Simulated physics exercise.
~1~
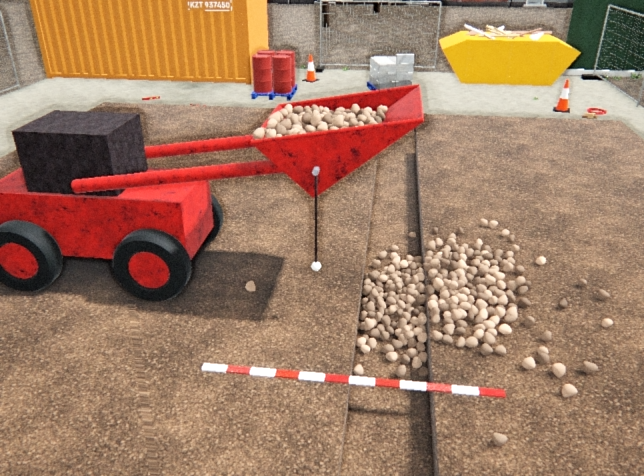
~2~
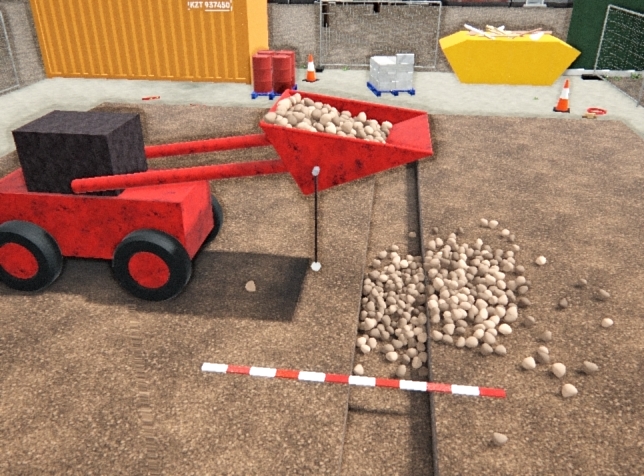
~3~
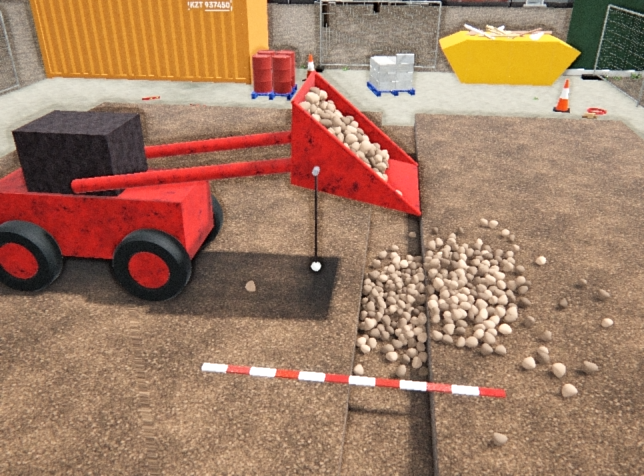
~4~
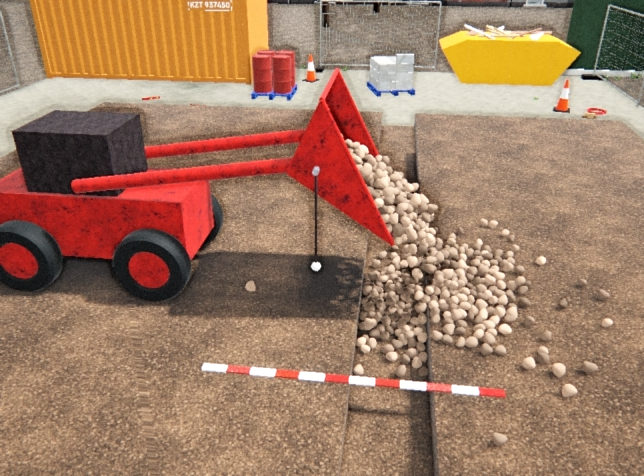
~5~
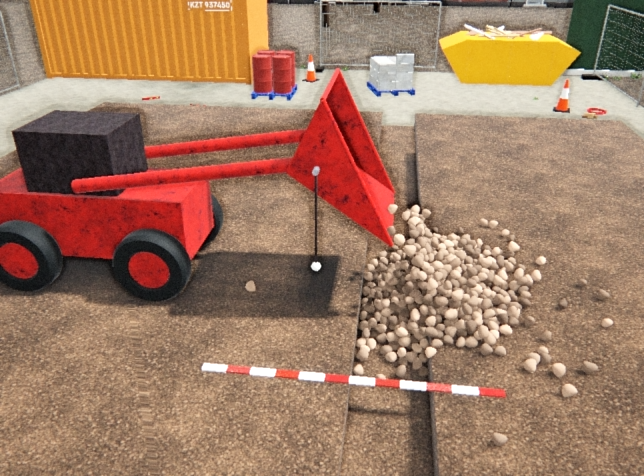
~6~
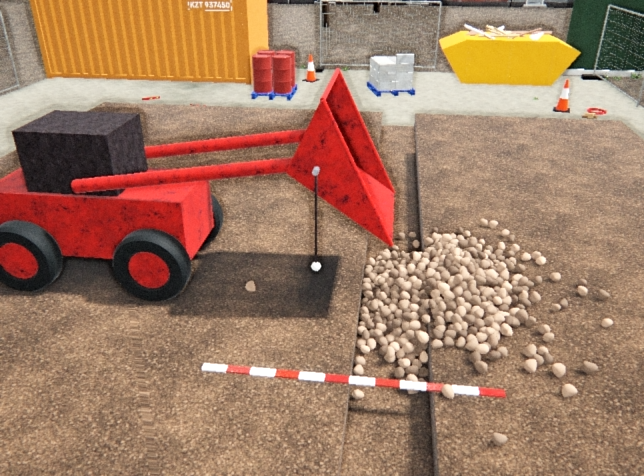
On a fenced building site, a red loader with a raised bucket of rounded stones tips it forward and down to the right, pouring them onto a pile already straddling a narrow trench, until the bucket hangs emptied and still above a larger, wider heap.
